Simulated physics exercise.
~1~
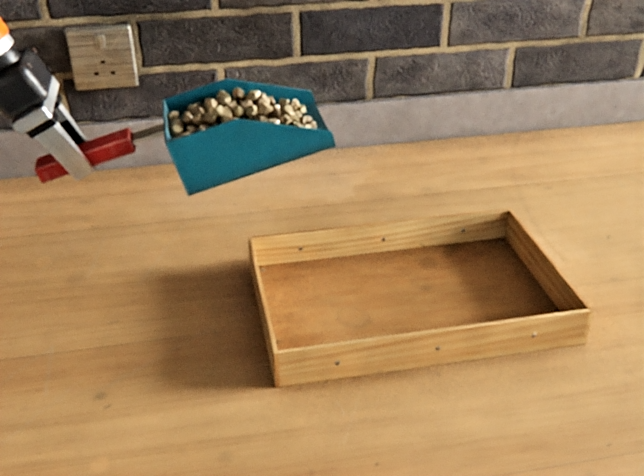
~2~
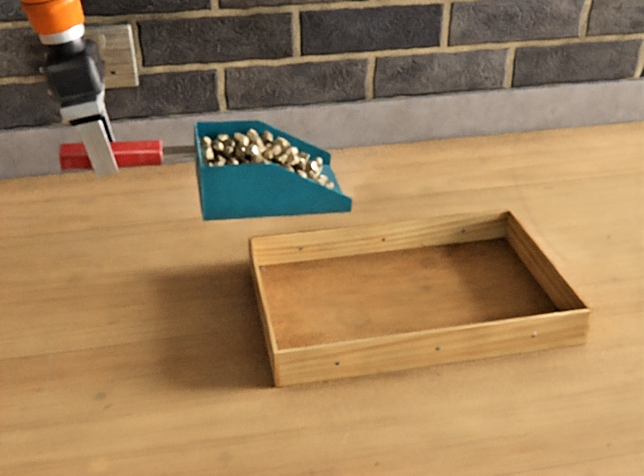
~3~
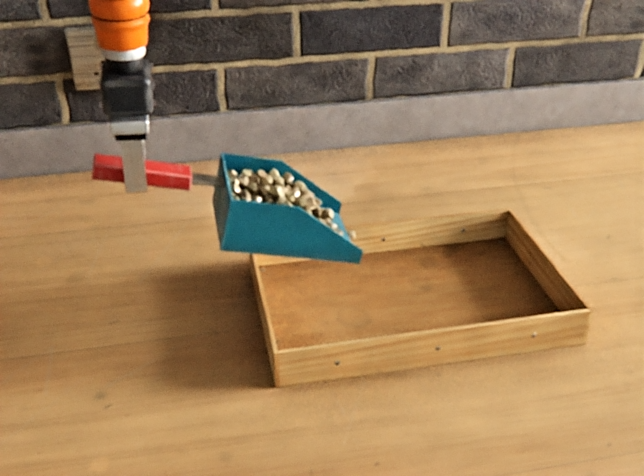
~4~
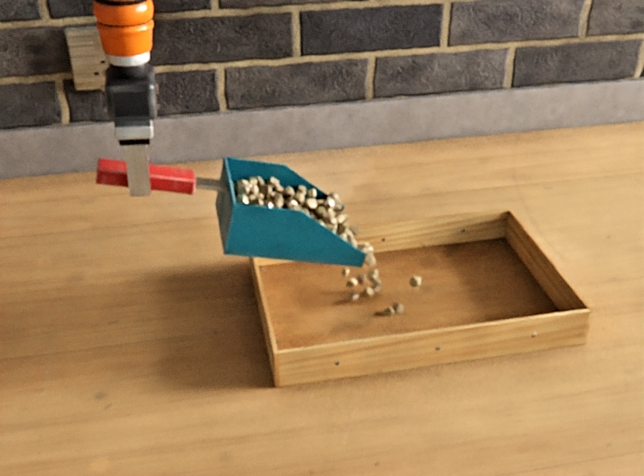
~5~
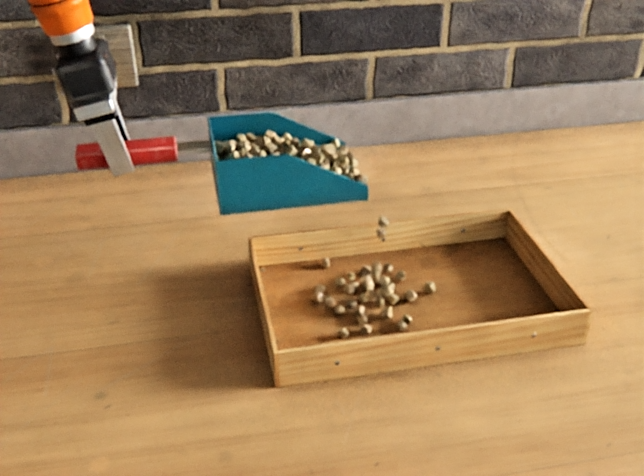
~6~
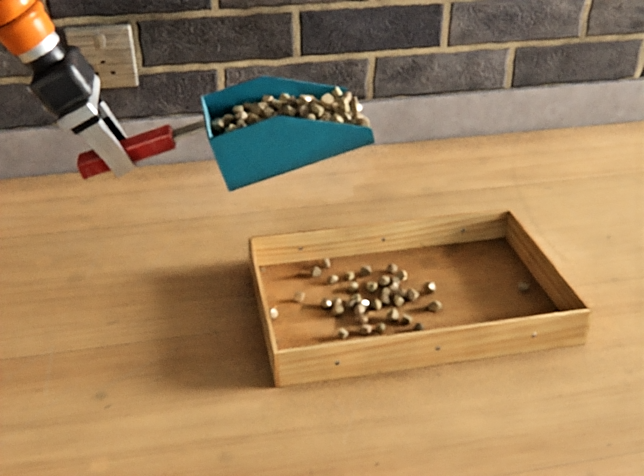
To begin with, a robot arm holds a blue-green scoop heaped with small pebbles above a wooden table, up and to the left of a shallow wooden tray. The arm moves the scoop right and down, tipping its open front forward until the lip hangs over the tray's near left part. Pebbles spill over the lip and drop into the tray. The arm then lifts the scoop and tilts it back, while a last few pebbles fall. Finally the scoop hangs raised and tipped backward, still holding most of its load, with a modest scatter of pebbles lying in the tray.
